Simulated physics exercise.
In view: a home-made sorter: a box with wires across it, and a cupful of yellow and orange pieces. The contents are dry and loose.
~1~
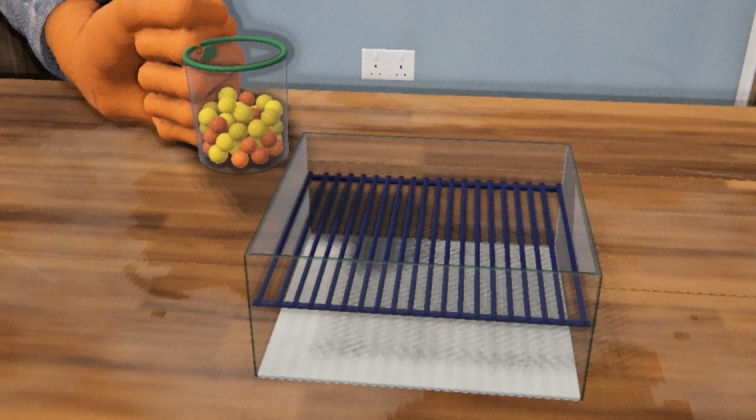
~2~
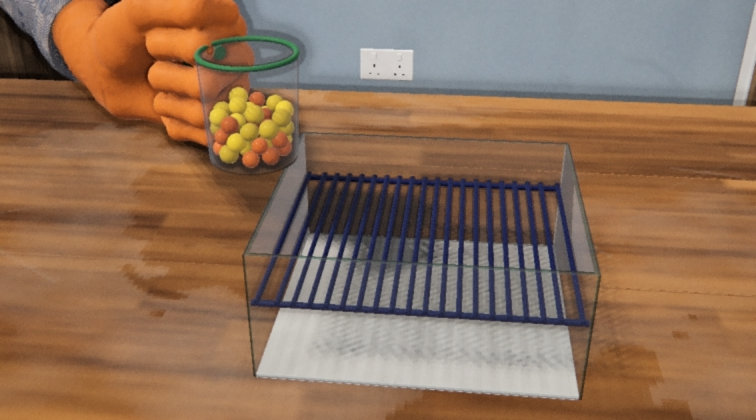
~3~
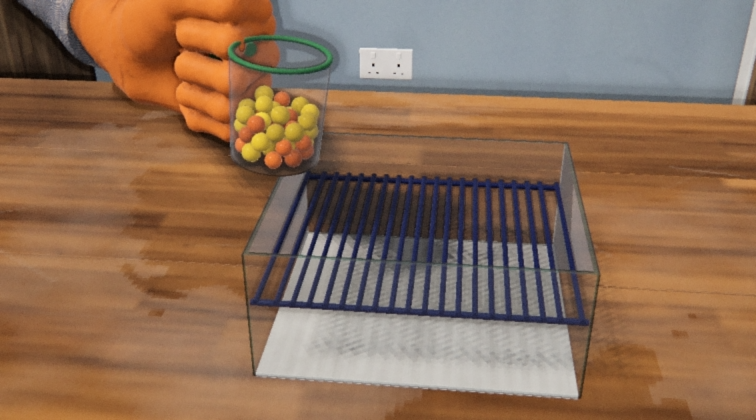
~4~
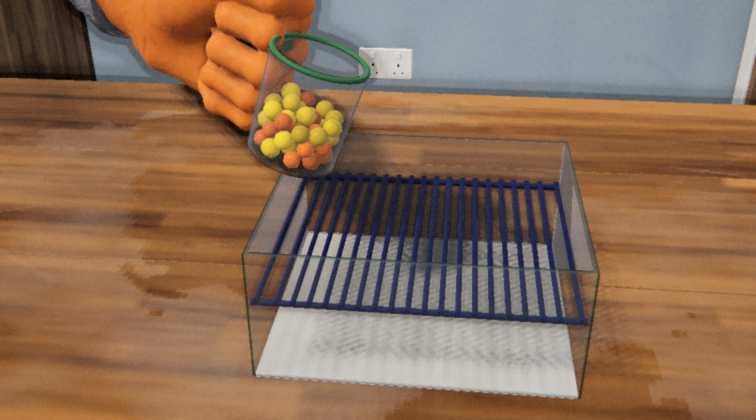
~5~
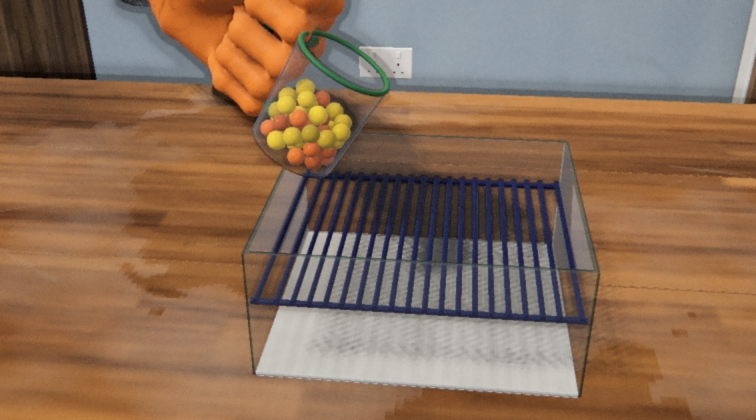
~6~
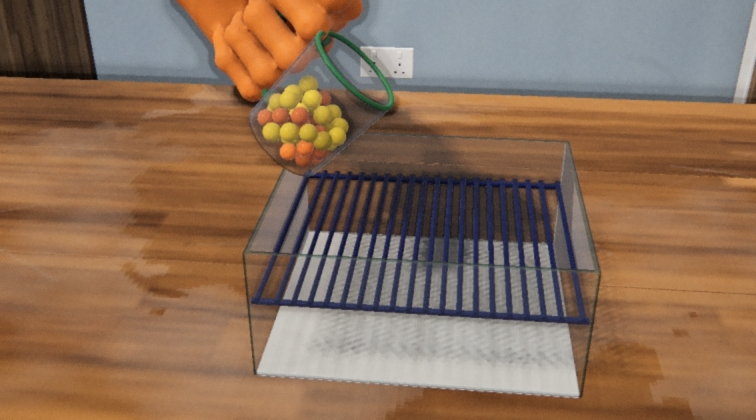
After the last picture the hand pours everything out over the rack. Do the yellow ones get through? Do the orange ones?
The yellow ones are held back and the orange ones are held back.
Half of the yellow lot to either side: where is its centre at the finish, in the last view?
Close to (426, 228).
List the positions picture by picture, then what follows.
Cup near (240, 106), upright; rack near (536, 243), 20 wires across; yellow sweets near (244, 115), wider than the gaps; orange gumballs near (242, 131), wider than the gaps, in the first frame.
Cup near (251, 106), upright; orange ones near (253, 131), in the second frame.
Cup near (278, 106), tipped 7°; yellow ones near (280, 115), in the third frame.
Cup near (305, 107), tipped 19°; orange ones near (298, 131), in the fourth frame.
Cup near (318, 107), tipped 31°; yellow ones near (318, 116), in the fifth frame.
Cup near (319, 107), tipped 43°; rack near (535, 240); yellow ones near (299, 112); orange ones near (302, 125), in the sixth frame.
Then, 0.20 s on from there, yellow ones, the whole lot in the cup; orange ones, the whole lot in the cup.
Then, 0.44 s on from there, yellow ones, all but a few in the cup, a little on or over the wires; orange ones, the whole lot in the cup.
Then, 0.71 s on from there, yellow ones, near a quarter in the cup, the bulk on or over the wires; orange ones, near two thirds in the cup, near a third on or over the wires.
In the end, yellow ones, the whole lot on the wires, none at all under the rack; orange ones, the whole lot on the wires, none at all under the rack.
